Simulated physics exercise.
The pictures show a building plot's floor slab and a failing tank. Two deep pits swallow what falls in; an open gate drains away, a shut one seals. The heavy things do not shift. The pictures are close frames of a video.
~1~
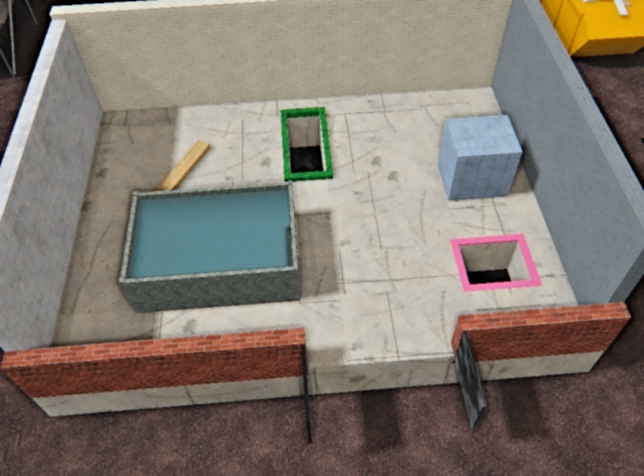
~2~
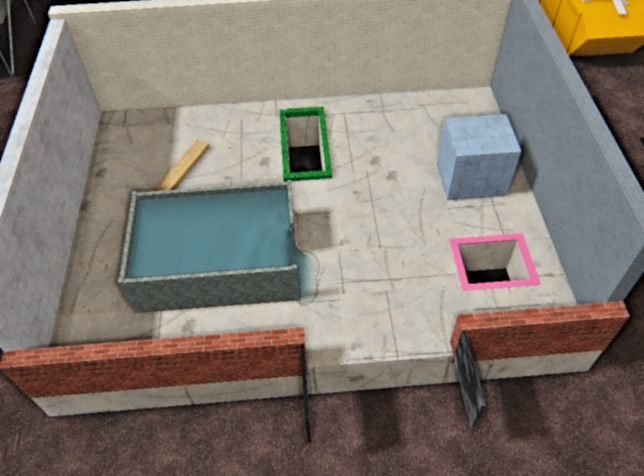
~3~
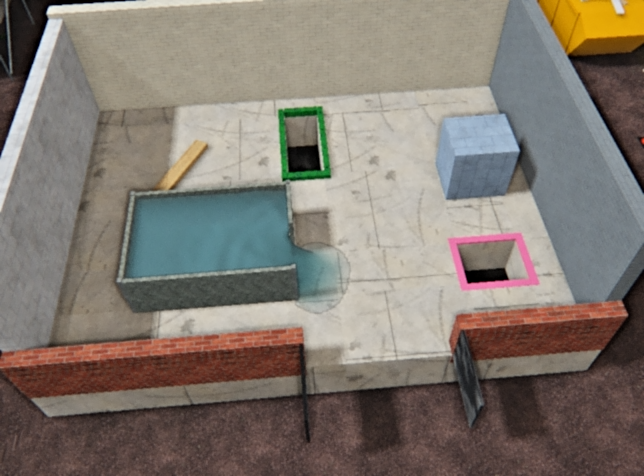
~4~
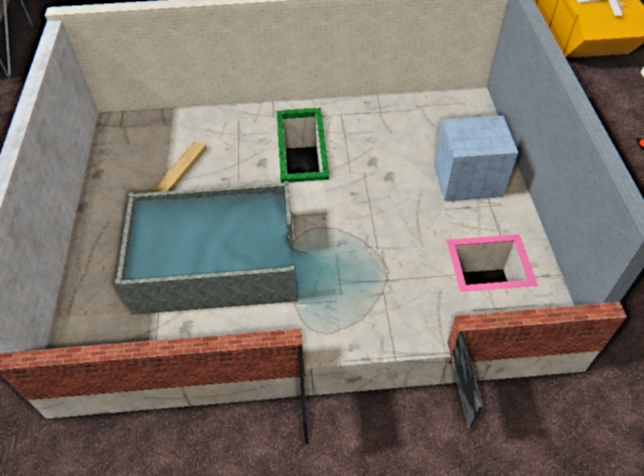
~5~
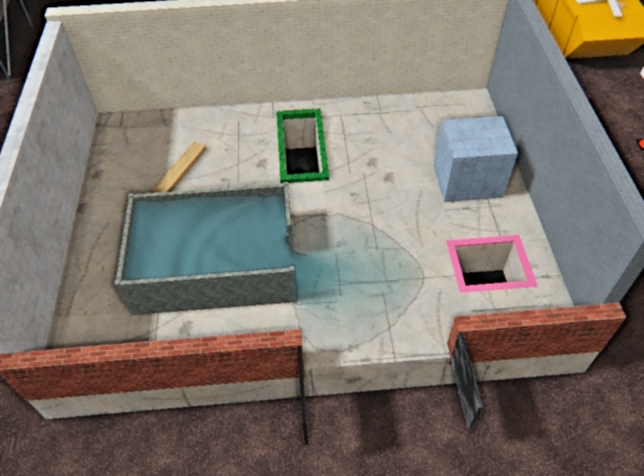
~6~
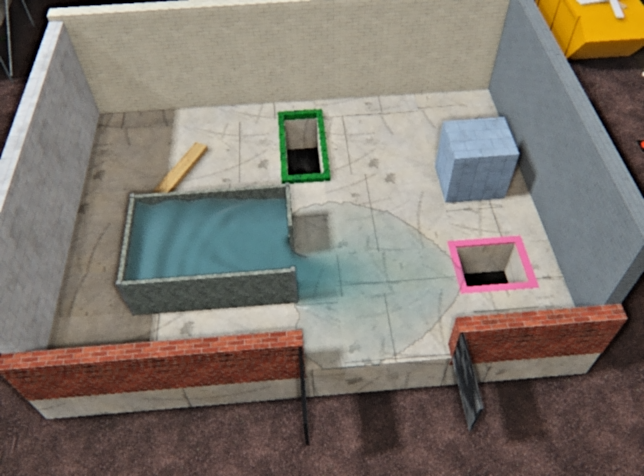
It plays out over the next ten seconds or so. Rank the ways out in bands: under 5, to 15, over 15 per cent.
In the end: The gate takes over 15 %; the green pit takes under 5 %; the pink pit takes over 15 %.
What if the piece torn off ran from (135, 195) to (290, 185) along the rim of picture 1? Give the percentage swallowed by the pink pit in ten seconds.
In per cent: Pink 8.
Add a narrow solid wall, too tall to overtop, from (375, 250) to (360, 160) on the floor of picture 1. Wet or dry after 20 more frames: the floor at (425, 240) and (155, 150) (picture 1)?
In turn: Covered, free of water.
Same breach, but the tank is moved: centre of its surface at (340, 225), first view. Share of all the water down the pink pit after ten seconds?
In per cent: Pink 65.
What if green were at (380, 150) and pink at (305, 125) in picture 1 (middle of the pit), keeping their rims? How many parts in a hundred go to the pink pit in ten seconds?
Parts in a hundred: Pink 4.
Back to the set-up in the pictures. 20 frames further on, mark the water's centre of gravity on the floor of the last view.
Near (305, 251).
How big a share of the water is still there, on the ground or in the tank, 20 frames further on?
Near 78 in a hundred.
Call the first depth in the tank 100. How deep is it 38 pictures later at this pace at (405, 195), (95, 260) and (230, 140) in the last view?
Roughly 8, 0 and 0 per cent, in turn.
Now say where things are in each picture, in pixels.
In the first frame, the tank at (212, 232) is whole and still.
In the second frame, the front is at (302, 302), out from the gap at (293, 267).
In the third frame, the front is at (343, 264), out from the gap at (292, 267).
In the fourth frame, the front is at (382, 281), out from the gap at (291, 269).
In the fifth frame, the front is at (416, 282), out from the gap at (291, 270).
In the sixth frame, water pours out at (292, 270) and has run to (456, 283).
A moment on, water covers 25 % of the floor; the gate 2 %, the green pit 0 %, the pink pit 2 %.
Next, water covers 30 % of the floor; the gate 5 %, the green pit 0 %, the pink pit 6 %.
Then, water covers 40 % of the floor; the gate 9 %, the green pit 0 %, the pink pit 12 %.
Later, water covers 50 % of the floor; the gate 14 %, the green pit 0 %, the pink pit 24 %.
In the end, water covers 55 % of the floor; the gate 17 %, the green pit 0 %, the pink pit 34 %.
